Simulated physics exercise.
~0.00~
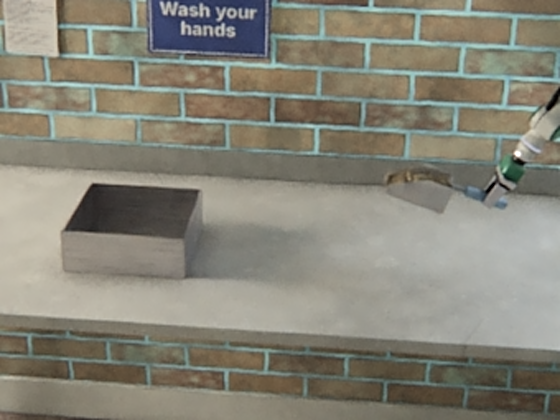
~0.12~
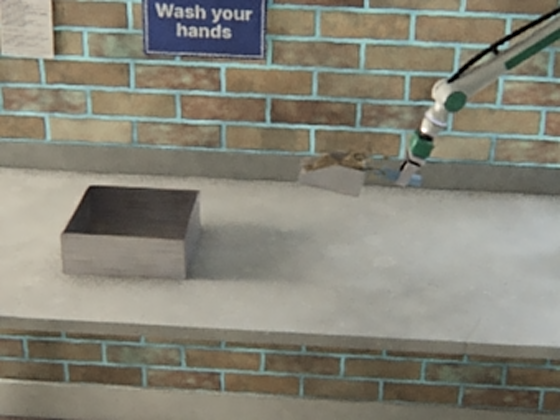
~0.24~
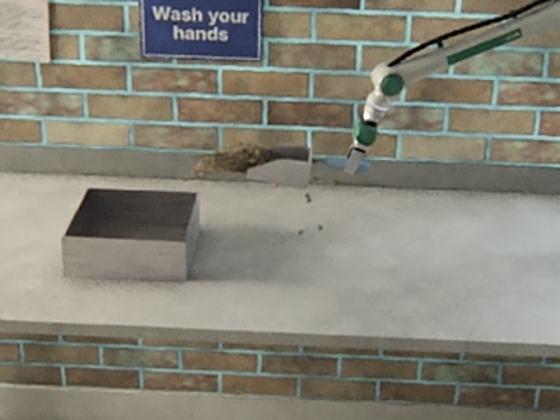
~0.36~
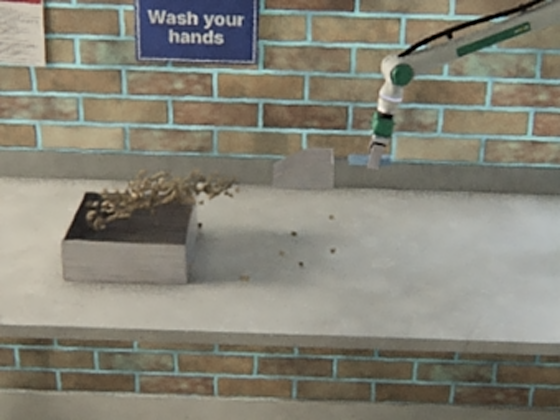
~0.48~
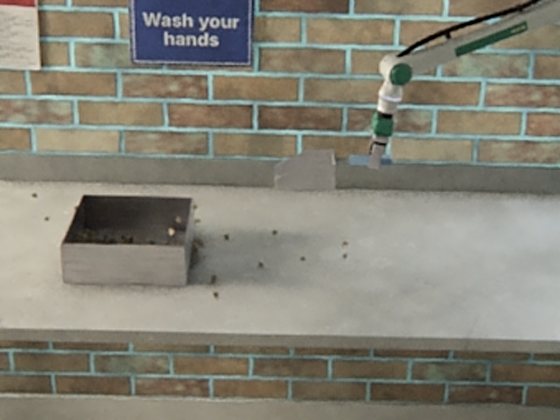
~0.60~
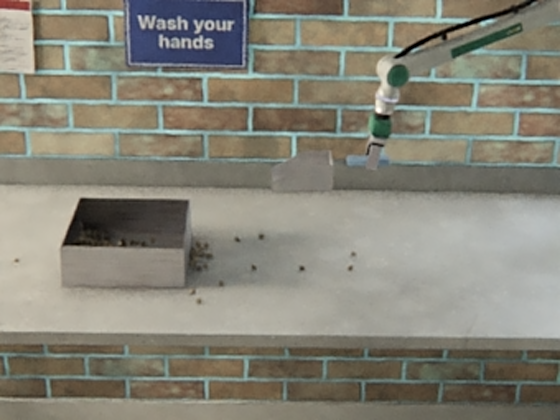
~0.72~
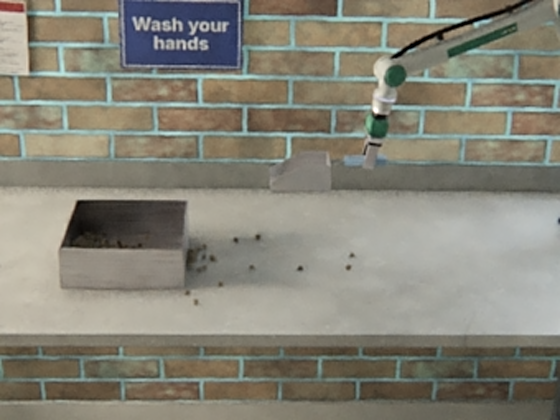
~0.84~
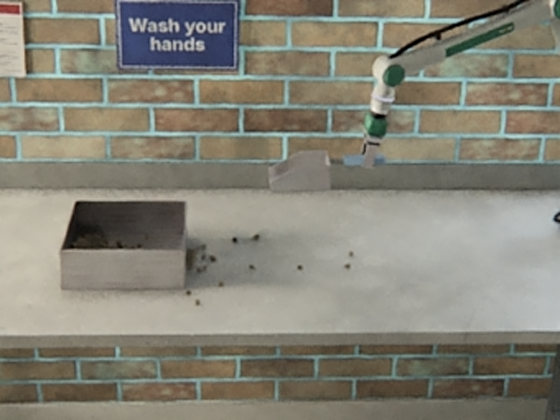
A robot arm in white and green carries a grey scoop heaped with small brownish pebbles leftward over a pale grey counter, seen from the front and slightly above. Behind it is a brick wall with bluish mortar and a blue sign reading "Wash your hands", and an open grey bin sits at the left. The scoop slows and stops short of the bin, and the pebbles fly off its front in a stream, a few dropping early. Most land in the bin, while others scatter on the counter, mainly beside its right side. The emptied scoop then stays still.
